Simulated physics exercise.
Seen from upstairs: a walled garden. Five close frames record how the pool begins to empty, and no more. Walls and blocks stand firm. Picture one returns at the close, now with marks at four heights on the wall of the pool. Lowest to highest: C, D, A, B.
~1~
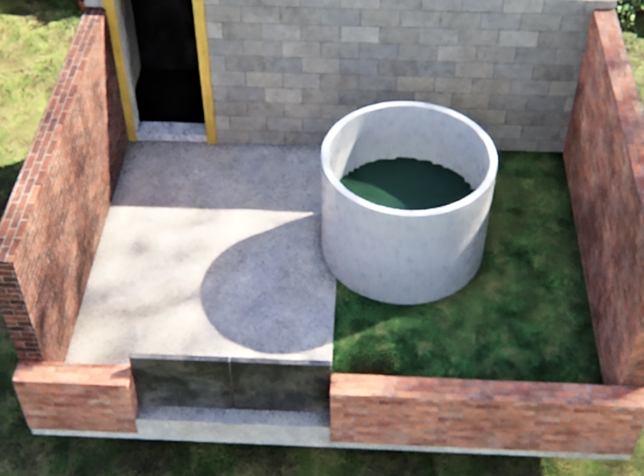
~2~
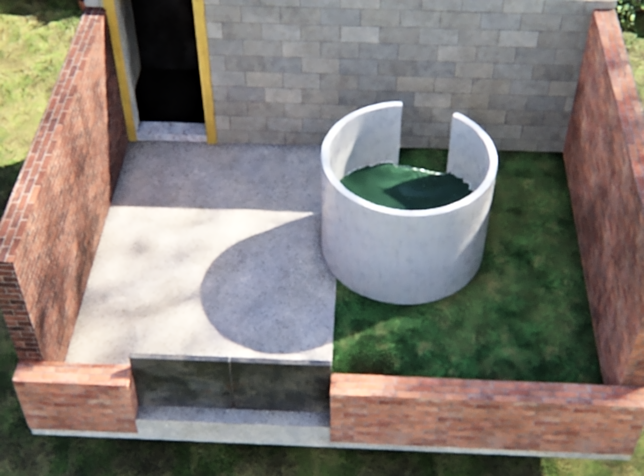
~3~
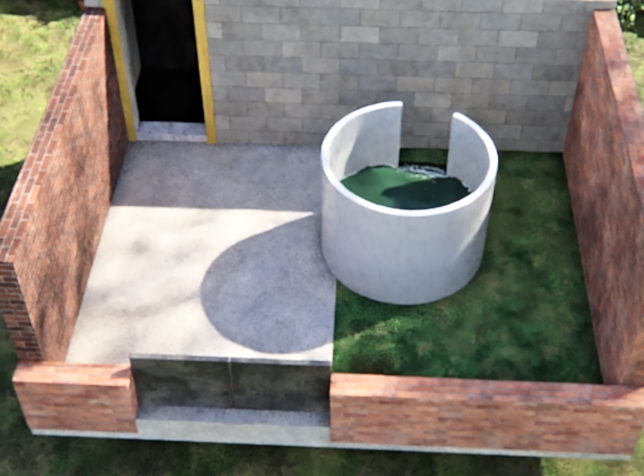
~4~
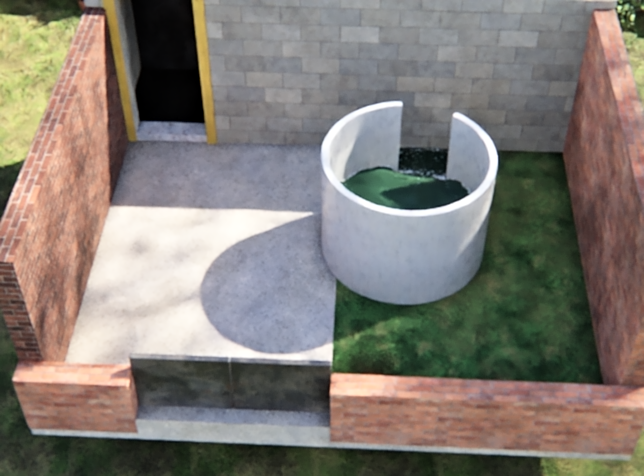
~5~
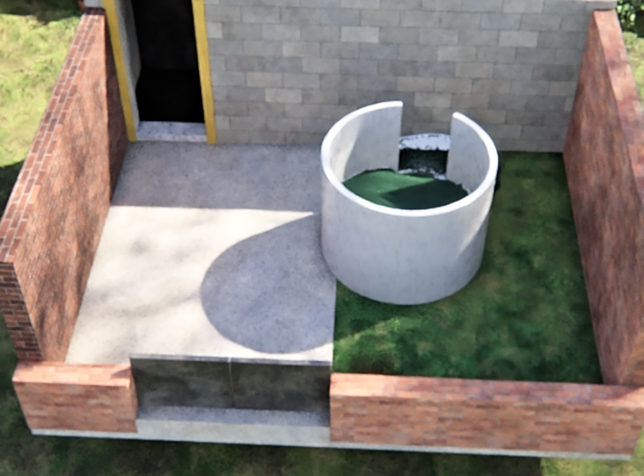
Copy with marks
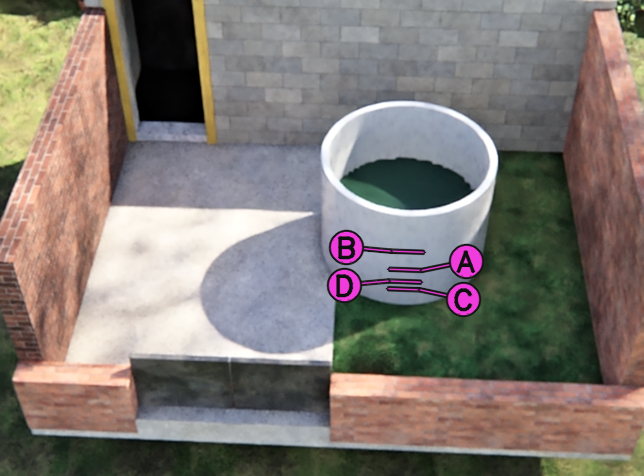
A round, pale concrete tank of dark green water stands on grass at the right of a walled garden, seen from above. Red brick walls flank it, a grey block wall with a yellow-framed doorway rises behind, and paving lies left. A gap opens in the tank's far side, the green surface shifts, and dark water with pale edges spreads behind it, while the camera stays still.
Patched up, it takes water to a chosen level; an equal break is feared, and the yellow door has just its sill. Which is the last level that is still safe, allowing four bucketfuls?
The answer is line B.
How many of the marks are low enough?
All of the four.
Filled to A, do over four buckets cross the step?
No, that is safe.
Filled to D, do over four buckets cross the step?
No.
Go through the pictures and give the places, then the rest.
The first picture shows water in the pool at rest, its middle at (405, 207); foot of the yellow doorway at (173, 141); shut gate at (231, 366).
In the second picture, water covers 1 % of the ground, its front hidden from here.
In the third picture, water covers 3 % of the ground, its front hidden from here.
In the fourth picture, water covers 5 % of the ground, its front hidden from here.
In the fifth picture, water covers 7 % of the ground, its front hidden from here.
In magenta, A at (405, 269); B at (407, 251); C at (404, 289); D at (404, 281); from the bottom up C, D, A, B.
If A is chosen, nothing gets over.
If B is chosen, a bucket or two gets in.
If C is chosen, nothing gets over.
If D is chosen, nothing gets over.
